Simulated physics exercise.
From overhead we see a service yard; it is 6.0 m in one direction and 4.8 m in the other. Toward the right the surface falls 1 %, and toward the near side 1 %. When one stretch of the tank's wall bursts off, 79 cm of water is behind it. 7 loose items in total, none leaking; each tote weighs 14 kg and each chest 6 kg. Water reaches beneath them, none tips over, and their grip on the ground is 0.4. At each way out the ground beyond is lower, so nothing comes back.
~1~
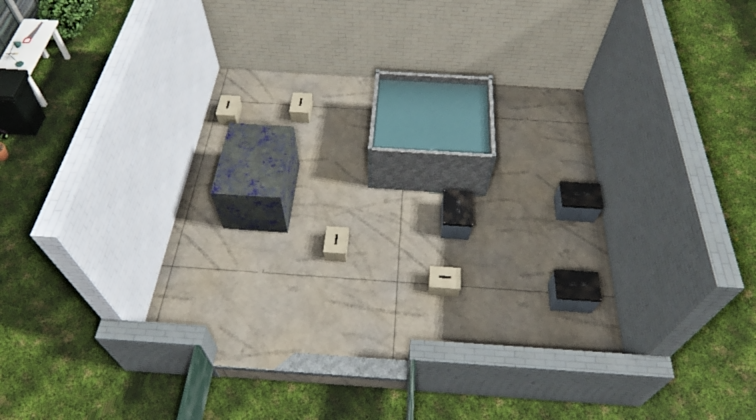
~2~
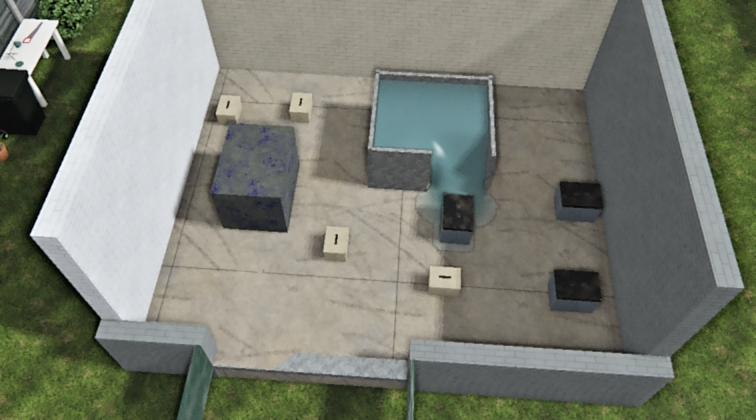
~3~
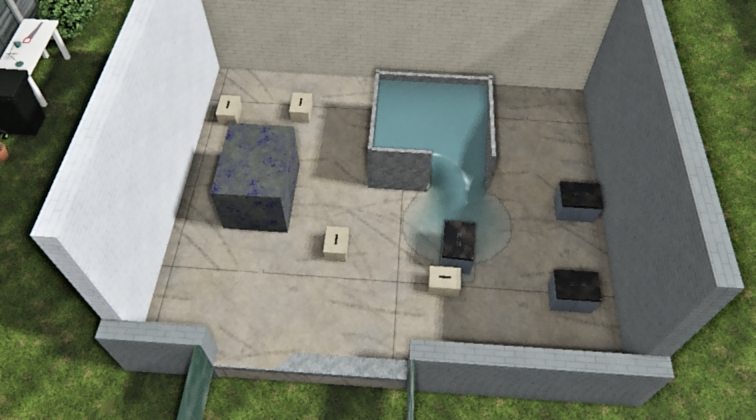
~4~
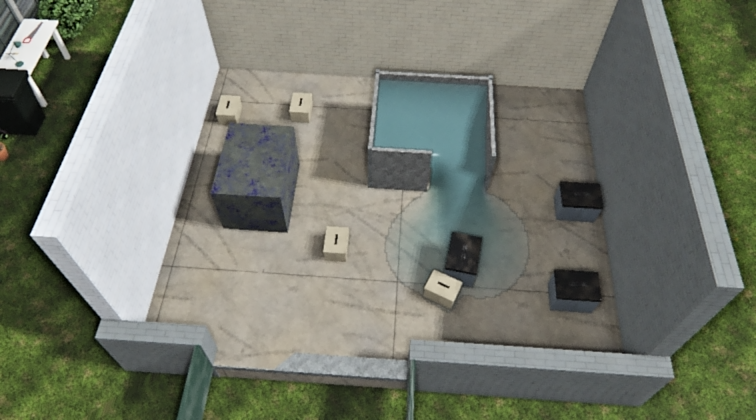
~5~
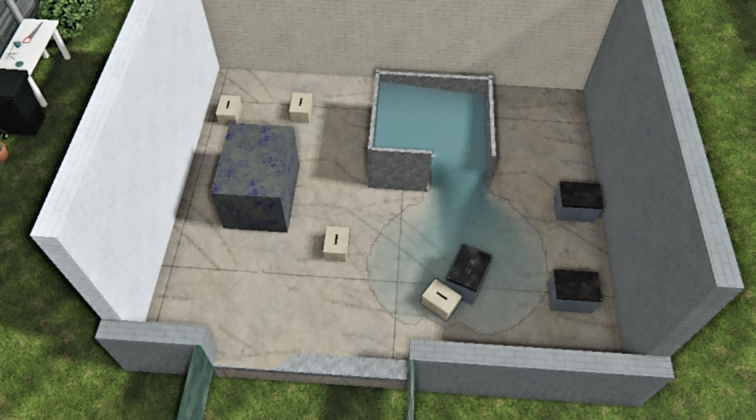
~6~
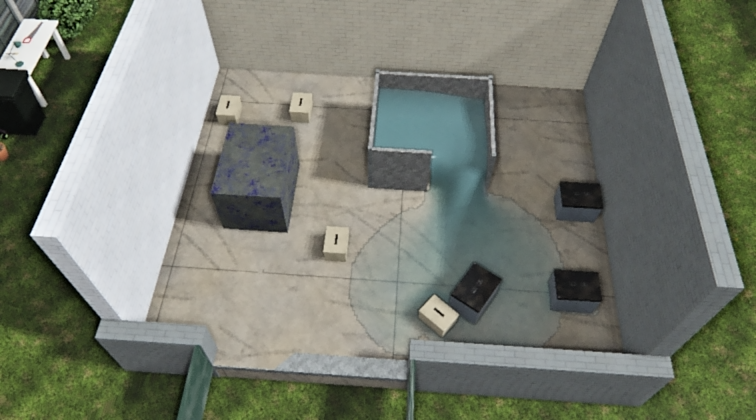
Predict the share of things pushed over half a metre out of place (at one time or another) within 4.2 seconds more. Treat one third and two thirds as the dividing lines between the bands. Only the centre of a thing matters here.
A person watching would say a good number, a third to two thirds.
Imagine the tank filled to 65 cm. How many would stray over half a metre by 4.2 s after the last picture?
The count would be 4.
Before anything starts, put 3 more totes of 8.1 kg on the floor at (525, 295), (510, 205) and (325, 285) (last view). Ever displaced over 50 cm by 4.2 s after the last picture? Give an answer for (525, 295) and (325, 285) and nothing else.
Beyond it, Within it.
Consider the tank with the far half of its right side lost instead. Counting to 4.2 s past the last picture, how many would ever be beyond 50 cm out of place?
Result: 2 of them.
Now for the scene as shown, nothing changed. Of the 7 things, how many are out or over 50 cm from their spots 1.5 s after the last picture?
By that point, 2.
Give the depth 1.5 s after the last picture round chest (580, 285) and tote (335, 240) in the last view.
Depths: Near 28 cm, then near 1 cm.
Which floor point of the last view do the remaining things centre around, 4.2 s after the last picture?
Close to (396, 143).
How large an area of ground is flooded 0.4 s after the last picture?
Around 10.0 m2 of it.
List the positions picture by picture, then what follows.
In the first picture, a chest at (458, 207), on the bottom; a tote at (445, 277) rests on the ground; 2.2 m2 under water; 0 of 7 have shifted.
In the second picture, a chest at (458, 211) rests on the ground, 7 cm from its start; a tote at (445, 277), on the bottom; 2.7 m2 under water; 1 of 7 have shifted.
In the third picture, a chest at (459, 239), on the bottom, 53 cm from its start; a tote at (445, 277), on the bottom; 3.6 m2 under water; 1 of 7 have shifted.
In the fourth picture, a chest at (464, 252) rests on the ground, 72 cm from its start; a tote at (443, 285) rests on the ground, 12 cm from its start; water covers 4.7 m2; 2 of 7 have shifted.
In the fifth picture, a chest at (470, 267) floats, 95 cm from its start; a tote at (442, 296), on the bottom, 27 cm from its start; 6.0 m2 under water; 2 of 7 have shifted.
In the sixth picture, a chest at (477, 286), afloat, 123 cm from its start; a tote at (439, 312), on the bottom, 50 cm from its start; water covers 7.5 m2; 2 of 7 have shifted.
Then, 0.4 s after the last picture 2 of 7 are over 50 cm from their spots; 1 afloat.
Then, 1.5 s after the last picture 2 of 7 are over 50 cm from their spots; 2 afloat.
Then, 2.8 s after the last picture 4 of 7 are over 50 cm from their spots; 2 afloat.
Then, 4.2 s after the last picture 4 of 7 are over 50 cm from their spots, and 4 have been at some point; 2 afloat.
